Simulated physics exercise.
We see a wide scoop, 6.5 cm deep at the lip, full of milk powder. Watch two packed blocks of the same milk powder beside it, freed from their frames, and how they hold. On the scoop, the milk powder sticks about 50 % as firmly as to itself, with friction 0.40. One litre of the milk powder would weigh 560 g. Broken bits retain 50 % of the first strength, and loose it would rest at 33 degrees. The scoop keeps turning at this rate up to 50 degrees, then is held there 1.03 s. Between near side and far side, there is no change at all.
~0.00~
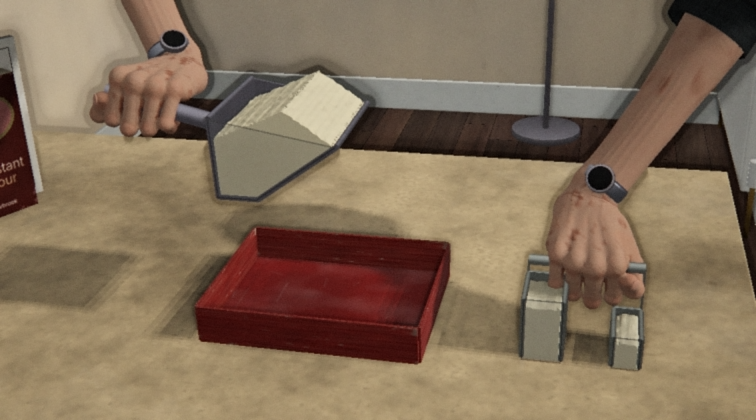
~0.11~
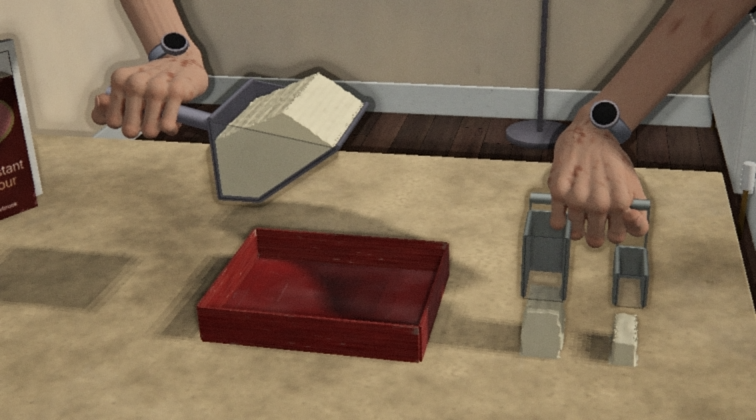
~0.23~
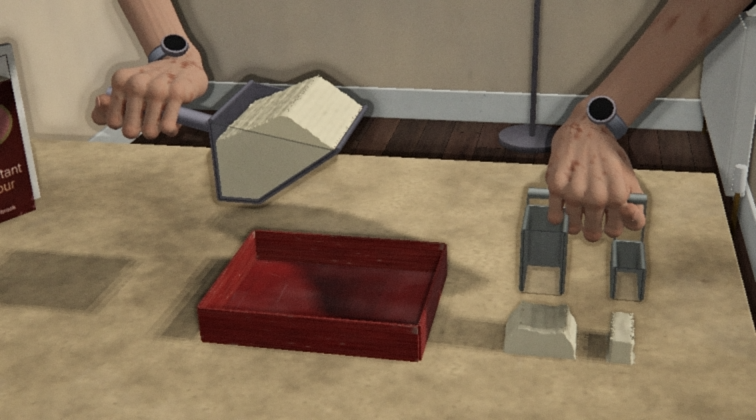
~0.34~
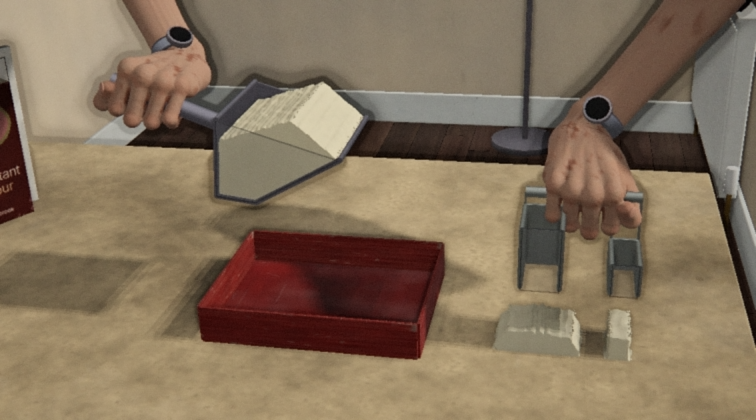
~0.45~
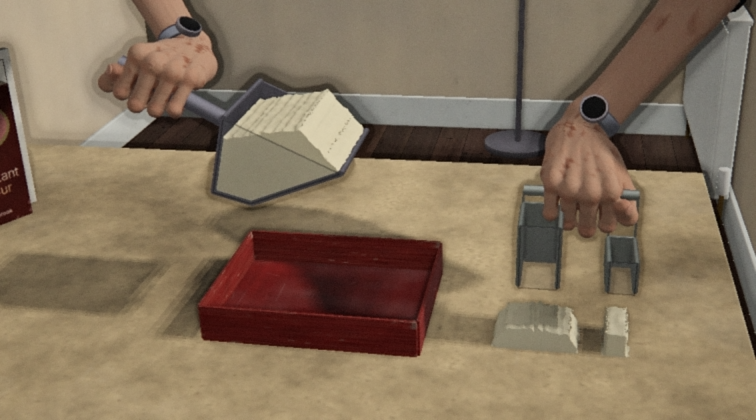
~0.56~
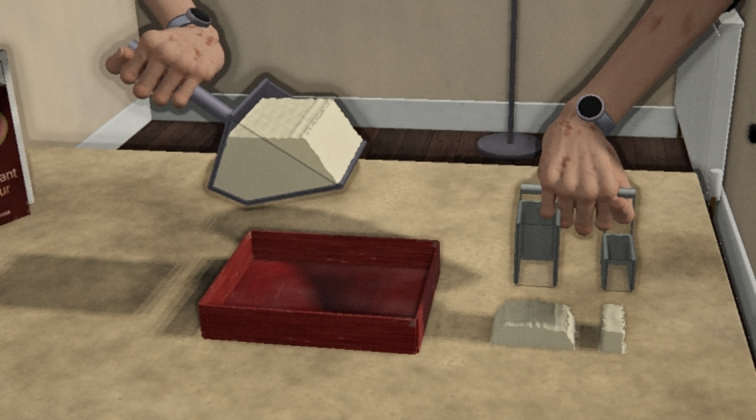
On a tan, mottled tabletop before a beige wall, seen from slightly above, a hand at left grips a grey scoop of cream powder over a red tray, with two small grey moulds at right. The other hand lifts the moulds off two pale blocks, and the taller one slumps into a low, wide heap. The scoop then tilts gradually down to the right, its powder shifting slightly, while the view drifts slightly.
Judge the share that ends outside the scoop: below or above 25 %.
It comes out beyond 25 per cent.
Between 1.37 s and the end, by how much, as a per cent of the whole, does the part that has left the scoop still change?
The shift from then on comes to some 12 in a hundred.
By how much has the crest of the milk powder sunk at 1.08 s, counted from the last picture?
Some 1.0 cm.
By 0.80 s, the scoop is at 39 degrees and 0 % has left it.
By 1.08 s, the scoop is at 50 degrees and 1 % has left it.
By 1.37 s, the scoop is at 50 degrees and 23 % has left it.
By 1.65 s, the scoop is at 50 degrees and 30 % has left it.
By 2.05 s, at the end, the scoop is at 50 degrees and 35 % has left it.
